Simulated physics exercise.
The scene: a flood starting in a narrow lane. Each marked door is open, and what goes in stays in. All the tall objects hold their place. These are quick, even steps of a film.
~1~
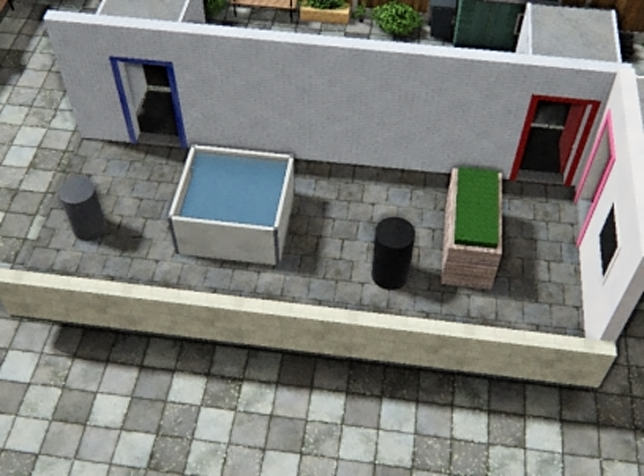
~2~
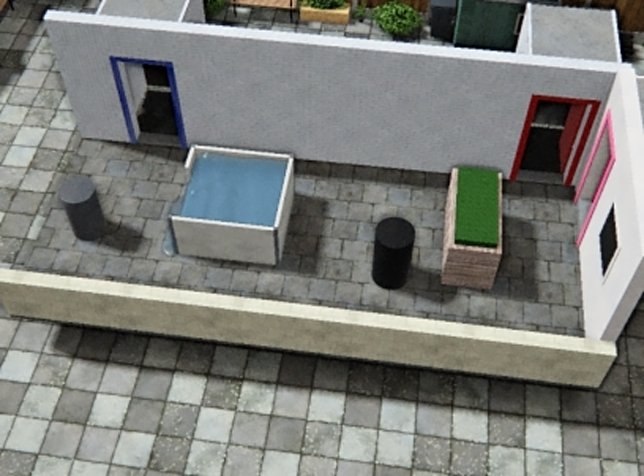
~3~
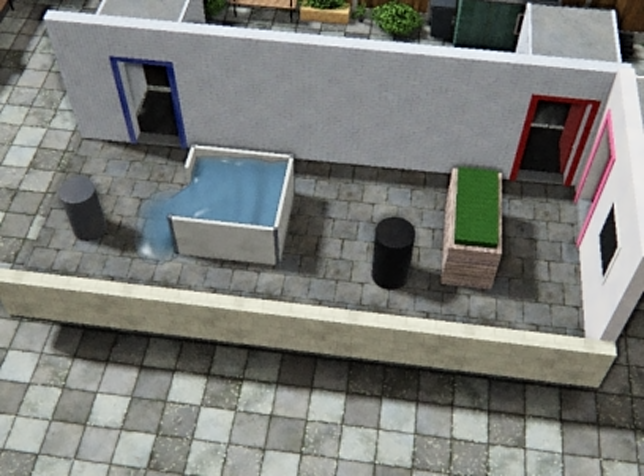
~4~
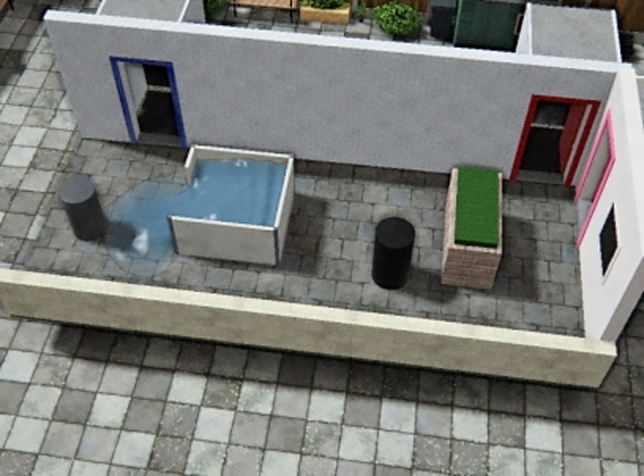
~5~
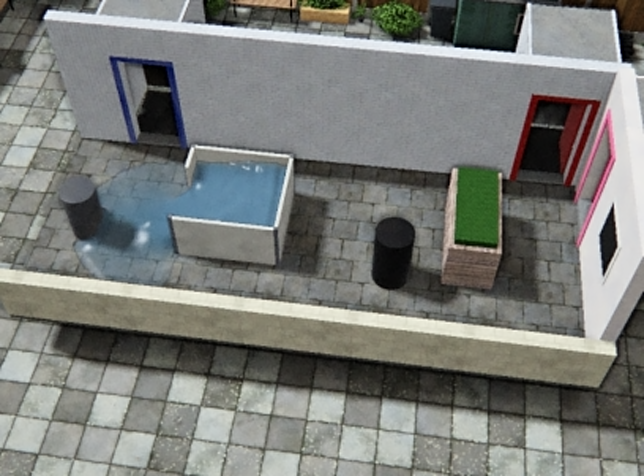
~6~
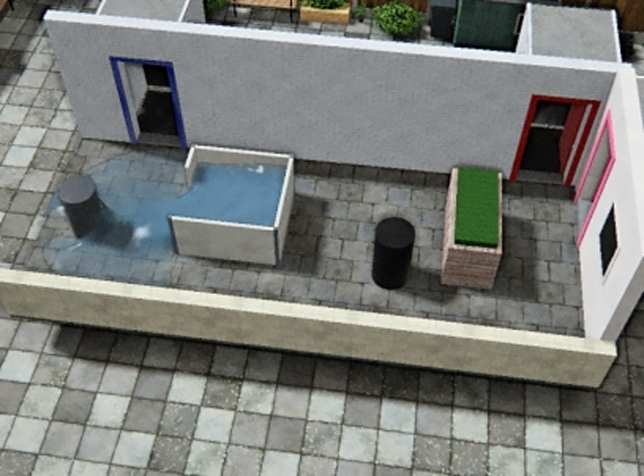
To begin with, a square water tank sits full and still in a walled, paved lane. Its left side opens and water pours out onto the paving. The water spreads leftward, reaches the dark grey cylinder, and surrounds its base, while the black cylinder and grass-topped block stay put.
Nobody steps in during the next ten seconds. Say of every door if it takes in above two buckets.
One by one: The red door stays under that; the pink door stays under that; the blue door stays under that.
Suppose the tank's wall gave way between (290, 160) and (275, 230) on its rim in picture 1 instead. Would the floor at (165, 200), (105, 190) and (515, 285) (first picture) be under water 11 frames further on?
In that order: Clear, not flooded, dry.
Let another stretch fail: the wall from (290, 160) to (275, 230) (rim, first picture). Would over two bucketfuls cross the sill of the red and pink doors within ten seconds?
In short: The red one is over; the pink one goes over.
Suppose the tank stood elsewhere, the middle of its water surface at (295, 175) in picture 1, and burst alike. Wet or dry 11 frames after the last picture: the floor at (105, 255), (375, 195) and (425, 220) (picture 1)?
One after the other: Flooded, not flooded, dry.
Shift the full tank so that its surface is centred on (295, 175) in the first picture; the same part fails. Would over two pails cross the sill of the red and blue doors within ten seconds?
Then: Red holds; blue is over.
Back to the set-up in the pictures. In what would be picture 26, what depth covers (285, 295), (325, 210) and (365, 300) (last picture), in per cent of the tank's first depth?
Roughly 0, 0 and 0 per cent, in turn.
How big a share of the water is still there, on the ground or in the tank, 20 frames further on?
Some 48 per cent.
A moment on, water covers 25 % of the floor; the red door not reached, the pink door not reached, the blue door wet at the sill, nothing in.
Next, water covers 25 % of the floor; the red door not reached, the pink door not reached, the blue door under two buckets in.
Then, water covers 30 % of the floor; the red door not reached, the pink door not reached, the blue door under two buckets in.
Later, water covers 45 % of the floor; the red door not reached, the pink door not reached, the blue door under two buckets in.
In the end, water covers 45 % of the floor; the red door not reached, the pink door not reached, the blue door under two buckets in.
